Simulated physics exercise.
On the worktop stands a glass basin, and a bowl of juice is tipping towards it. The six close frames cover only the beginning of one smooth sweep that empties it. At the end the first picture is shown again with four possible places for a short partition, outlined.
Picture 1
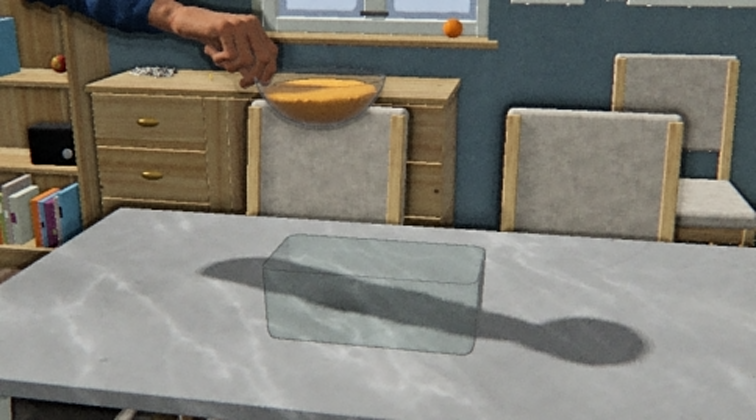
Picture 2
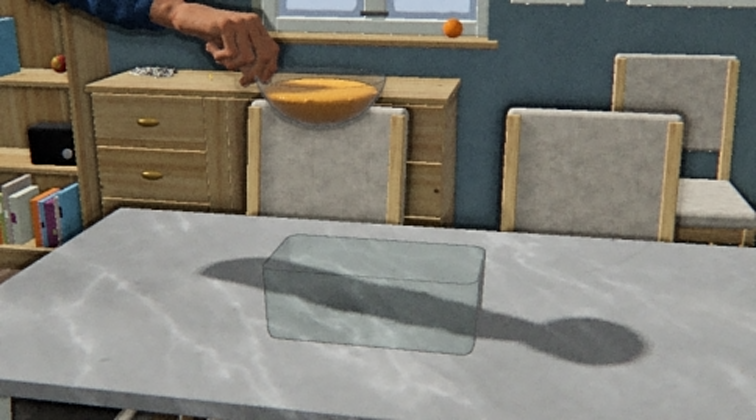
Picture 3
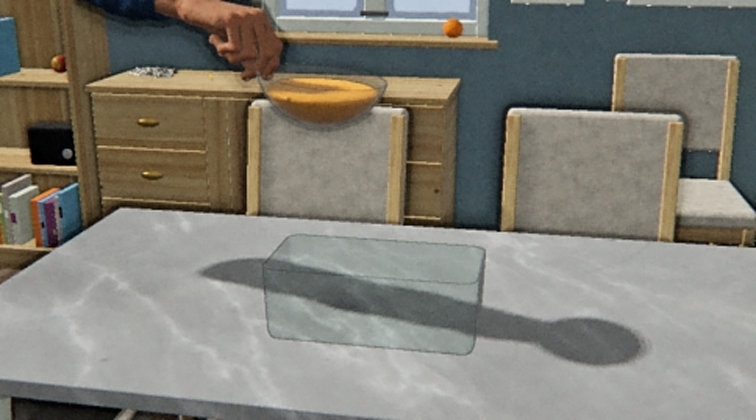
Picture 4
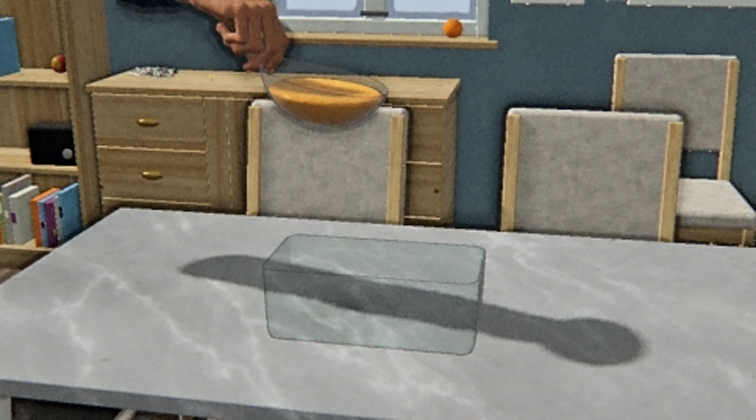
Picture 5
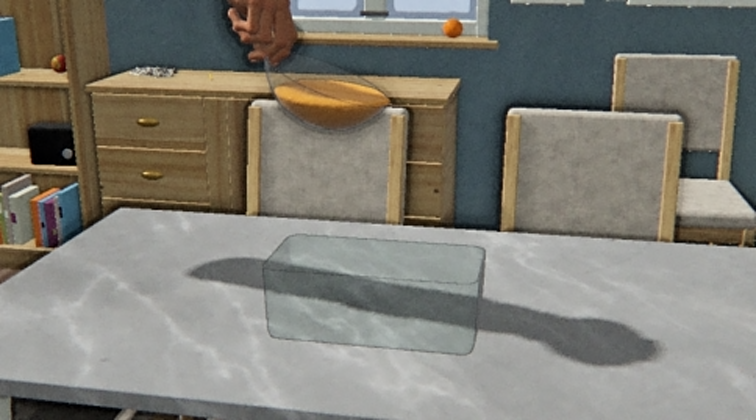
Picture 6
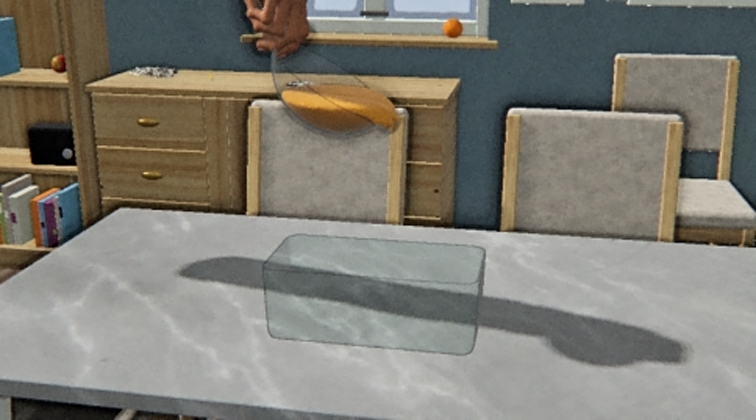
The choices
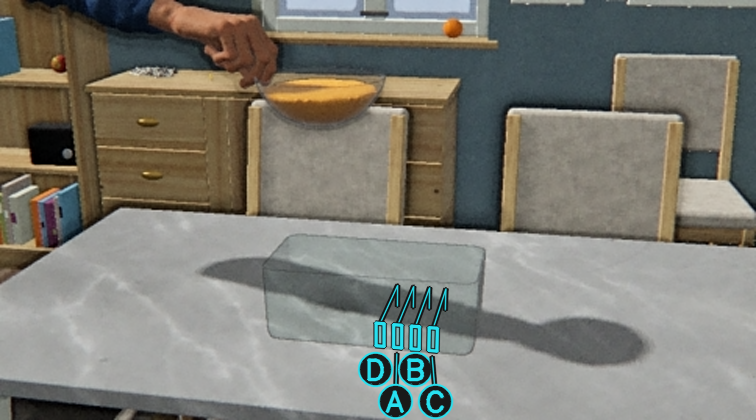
A clear bowl of orange juice, held by a hand above a glass basin on a marbled table, stays level at first, then tilts steadily to the right until the juice reaches over its lip.
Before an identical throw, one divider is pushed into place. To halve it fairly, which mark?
Use place B.
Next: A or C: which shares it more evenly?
That would be A.
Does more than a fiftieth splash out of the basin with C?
Yes.
On the marked copy, A at (396, 353); B at (414, 355); C at (432, 356); D at (379, 352).
For place A, about 35 % ends left of the wall and 60 % right of it; 5 % is lost outside.
For place B, about 51 % ends left of the wall and 44 % right of it; 6 % is lost outside.
For place C, about 68 % ends left of the wall and 25 % right of it; 6 % is lost outside.
For place D, about 27 % ends left of the wall and 68 % right of it; 5 % is lost outside.
